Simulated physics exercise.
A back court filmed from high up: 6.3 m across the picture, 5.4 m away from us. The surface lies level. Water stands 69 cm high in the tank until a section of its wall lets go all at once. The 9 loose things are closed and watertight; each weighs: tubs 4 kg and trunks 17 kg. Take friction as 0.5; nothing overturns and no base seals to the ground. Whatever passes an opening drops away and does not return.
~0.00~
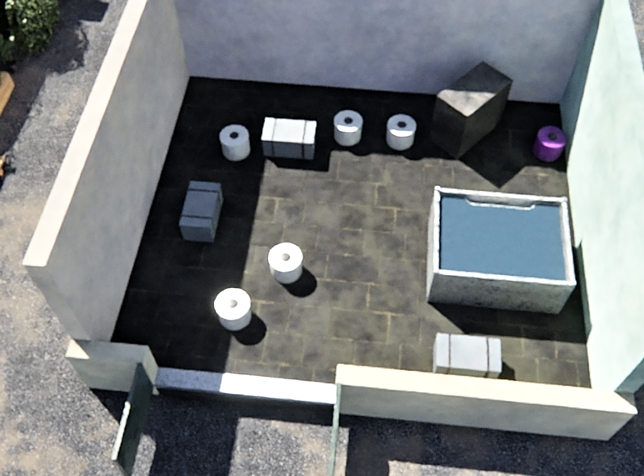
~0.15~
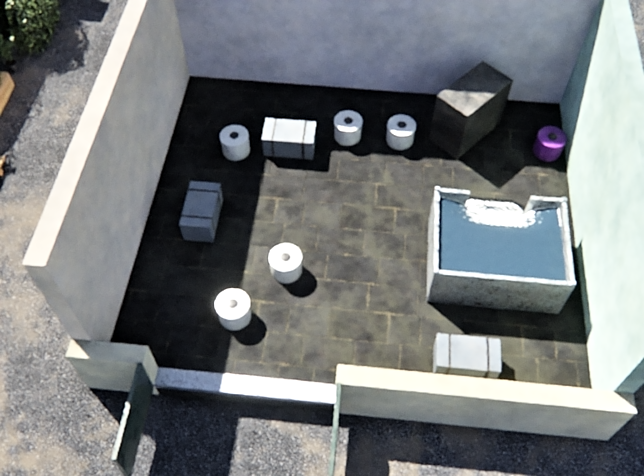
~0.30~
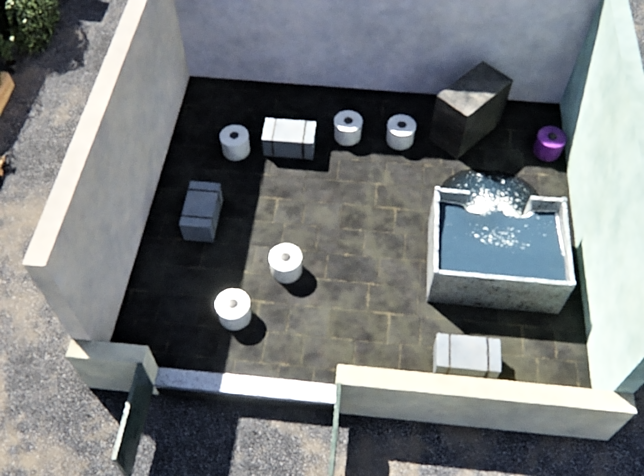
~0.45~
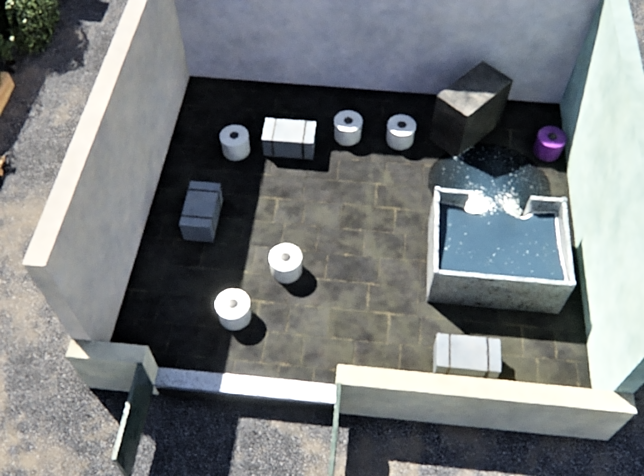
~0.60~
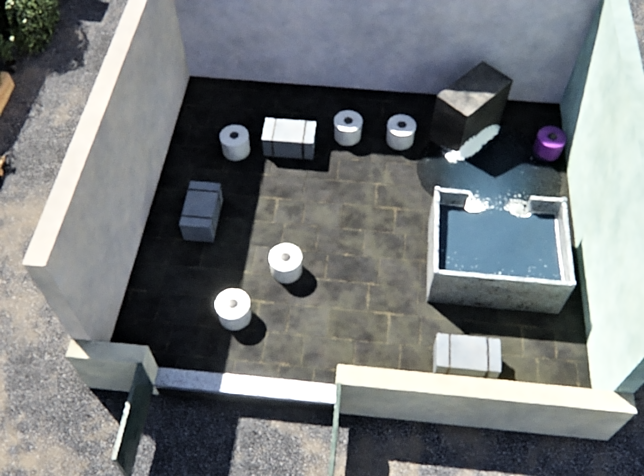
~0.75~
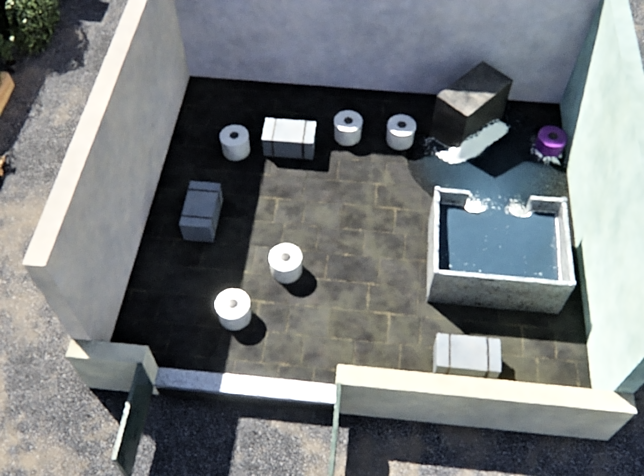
We see a walled court with tubs, trunks and a dark angular block; water pours through a gap in the pool's back wall, spreads across the paving, and washes against the block and around the purple tub, which barely shifts.
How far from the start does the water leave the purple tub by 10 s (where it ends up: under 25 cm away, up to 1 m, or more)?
The purple tub is nudged along.
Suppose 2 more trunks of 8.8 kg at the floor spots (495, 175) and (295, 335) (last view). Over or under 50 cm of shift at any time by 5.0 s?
In turn: More, less.
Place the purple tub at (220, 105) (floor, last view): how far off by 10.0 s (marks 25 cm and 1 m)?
It gets carried off.
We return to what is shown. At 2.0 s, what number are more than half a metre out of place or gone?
2 of them.
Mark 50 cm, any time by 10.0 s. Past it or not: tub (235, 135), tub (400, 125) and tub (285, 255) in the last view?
In turn: Over, more, short of it.
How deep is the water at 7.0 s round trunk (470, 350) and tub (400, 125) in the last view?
About 3 and 9 cm.
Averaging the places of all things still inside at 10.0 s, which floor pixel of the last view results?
At about (298, 227).
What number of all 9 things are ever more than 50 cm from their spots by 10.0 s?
4 of them.
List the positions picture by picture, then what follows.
In the first picture, the purple tub at (552, 137) rests on the ground; 2.2 m2 under water; 0 of 9 have shifted.
In the second picture, the purple tub at (552, 137) rests on the ground; water covers 2.7 m2; 0 of 9 have shifted.
In the third picture, the purple tub at (552, 137) rests on the ground; water covers 3.5 m2; 0 of 9 have shifted.
In the fourth picture, the purple tub at (552, 137) rests on the ground; water covers 4.4 m2; 0 of 9 have shifted.
In the fifth picture, the purple tub at (552, 137), on the bottom; water covers 5.2 m2; 0 of 9 have shifted.
In the sixth picture, the purple tub at (553, 136), on the bottom; water covers 6.0 m2; 0 of 9 have shifted.
After 2.0 s the purple tub is near (535, 81), 0.9 m from its start, afloat; 0 of 9 are out; 2 afloat.
After 4.5 s the purple tub is near (538, 110), 0.5 m from its start, afloat; 0 of 9 are out; 3 afloat.
After 7.0 s the purple tub is near (535, 103), 0.7 m from its start, afloat; 0 of 9 are out; 4 afloat.
After 10.0 s the purple tub is near (520, 116), 0.6 m from its start, afloat; 0 of 9 are out; 7 afloat.
